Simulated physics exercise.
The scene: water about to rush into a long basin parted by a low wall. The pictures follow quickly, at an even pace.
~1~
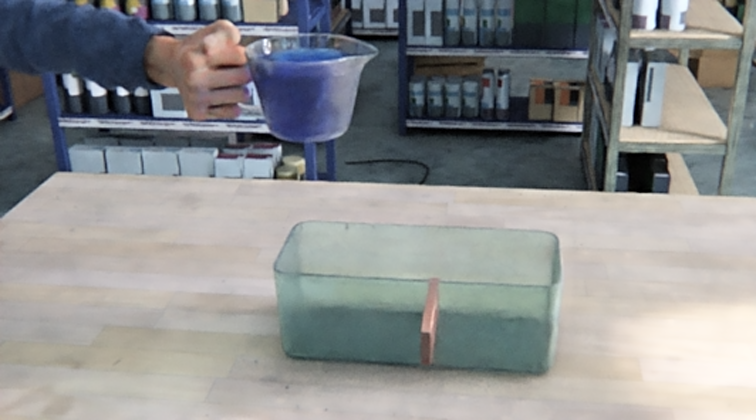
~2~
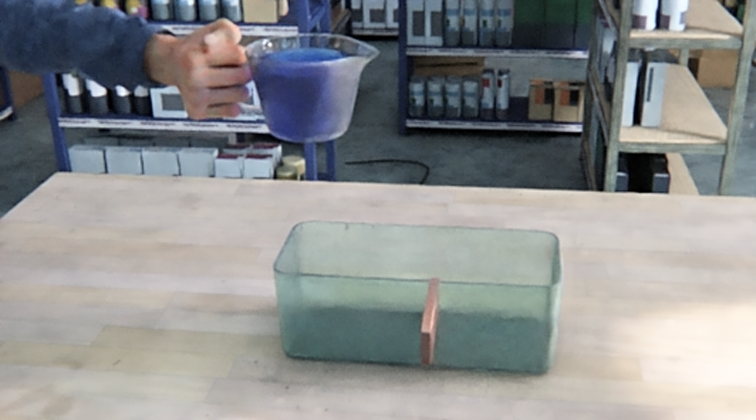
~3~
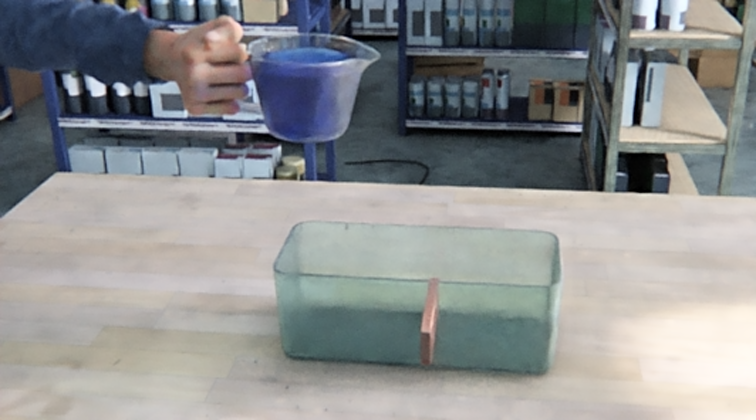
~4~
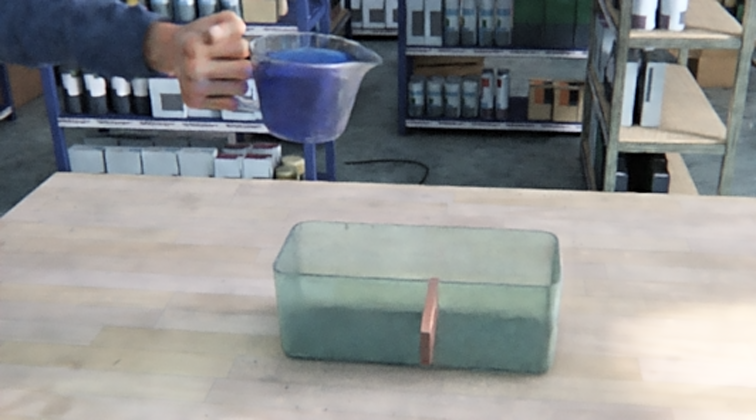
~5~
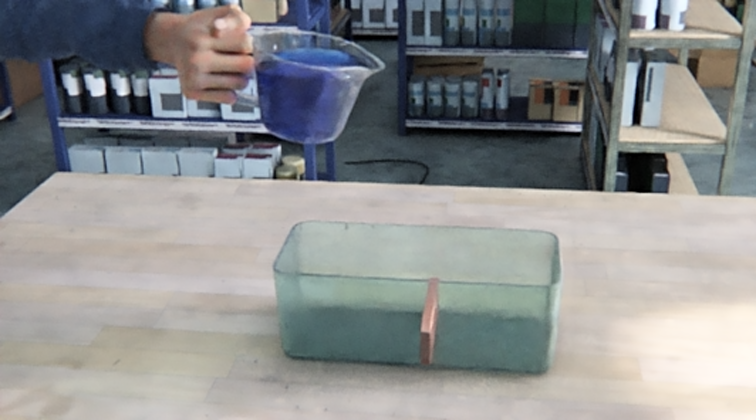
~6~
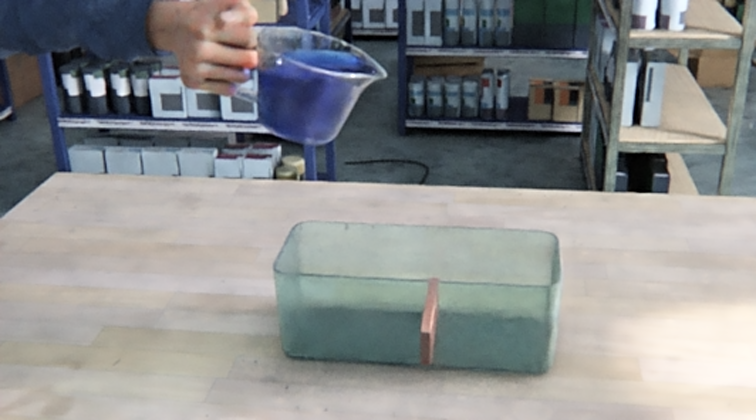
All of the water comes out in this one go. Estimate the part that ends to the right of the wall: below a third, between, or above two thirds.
It comes to from a third to two thirds.
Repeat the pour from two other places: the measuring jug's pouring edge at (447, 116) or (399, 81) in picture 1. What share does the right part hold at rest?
Near 90 % and 65 %.
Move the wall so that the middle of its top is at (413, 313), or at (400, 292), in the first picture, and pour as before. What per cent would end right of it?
About 65 and 80 per cent.
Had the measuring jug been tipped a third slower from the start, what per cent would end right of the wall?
About 65 per cent.
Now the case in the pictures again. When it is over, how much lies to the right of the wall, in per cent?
It comes to 50 per cent or so.
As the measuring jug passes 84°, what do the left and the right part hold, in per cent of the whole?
Left: 0 %. Right: 20 %.
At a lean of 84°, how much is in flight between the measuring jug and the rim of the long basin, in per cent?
Roughly 40 in a hundred.
A moment on, the measuring jug is tipped on its side and 43 per cent is still to pour, 1 is left of the wall and 18 right of it.
Next, the measuring jug is tipped right over and 1 per cent is still to pour, 41 is left of the wall and 50 right of it.
Then the measuring jug is tipped right over and 0 per cent is still to pour, 47 is left of the wall and 51 right of it.
Later the measuring jug is tipped right over and 0 per cent is still to pour, 47 is left of the wall and 51 right of it.
In the end 47 per cent lies left of the wall, 51 right of it and 2 outside.
